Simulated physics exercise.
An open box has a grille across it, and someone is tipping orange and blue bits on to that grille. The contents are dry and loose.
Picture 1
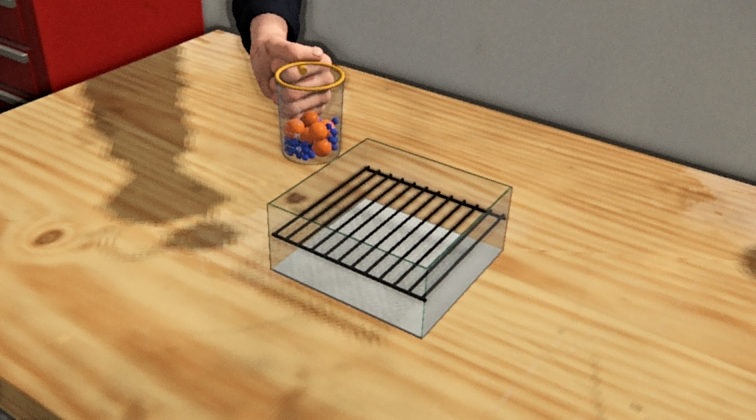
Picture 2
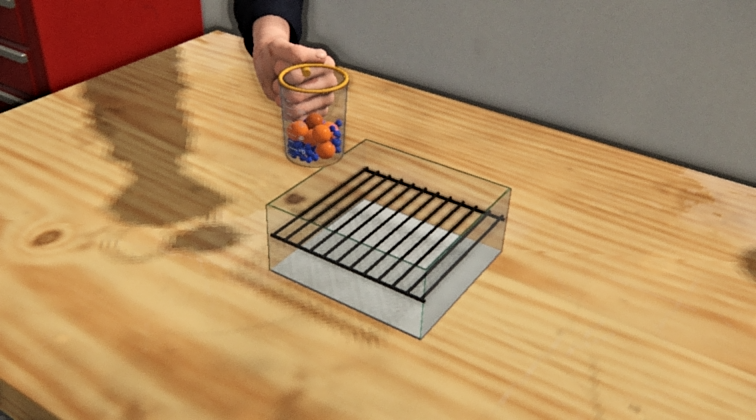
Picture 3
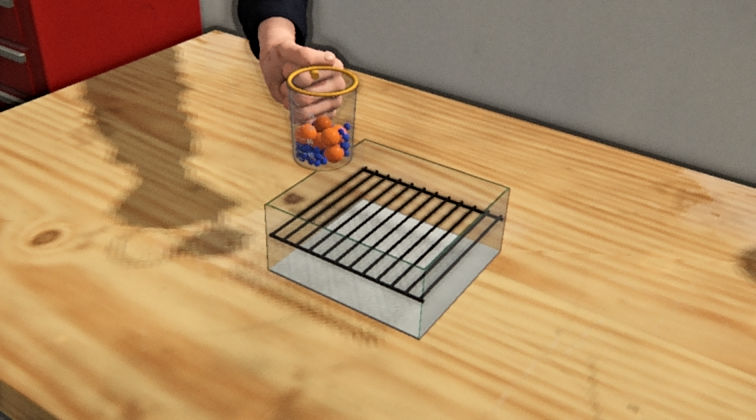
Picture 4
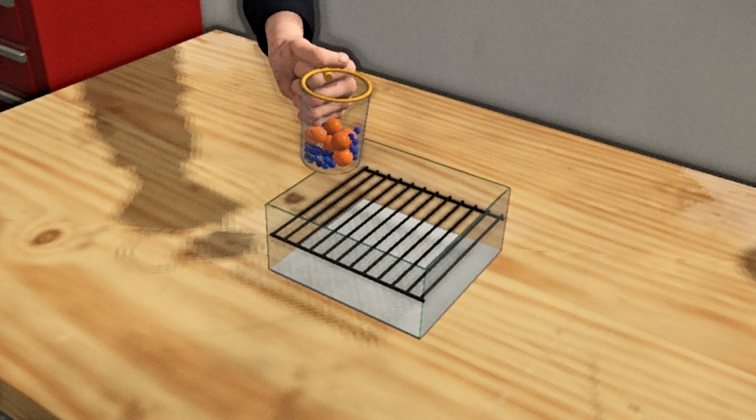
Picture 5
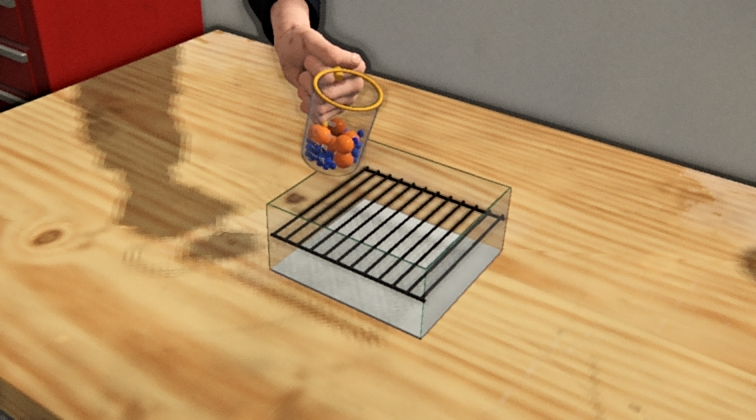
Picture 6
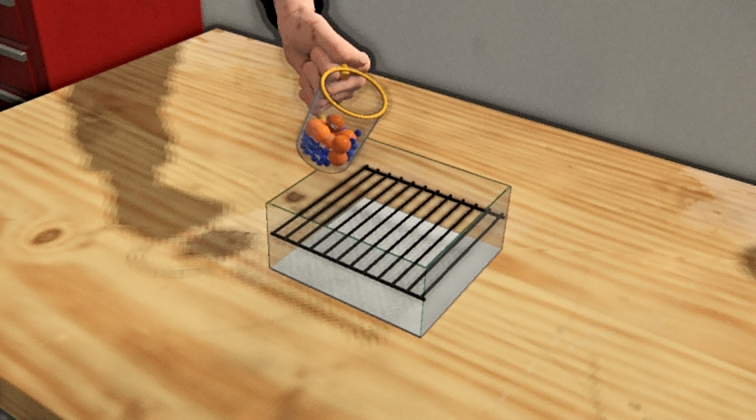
Clear cup of orange balls and small blue pellets moving right in a person's hand, then tilting beside a clear box with a black rack.
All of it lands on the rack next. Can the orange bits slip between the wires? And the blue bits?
Once poured, the orange ones are trapped on top. Blue ones, they slide between the bars.
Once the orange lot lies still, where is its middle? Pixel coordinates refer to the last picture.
Its centre sits at about (387, 220).
Then, 0.23 s past the last view, orange ones, all in the cup; blue ones, all in the cup.
Then, 0.53 s past the last view, orange ones, all in the cup; blue ones, all in the cup.
Then, 0.85 s past the last view, orange ones, most in the cup, a small part on or over the wires; blue ones, all in the cup.
Finally, orange ones, all on the wires, none under the rack; blue ones, all under the rack.
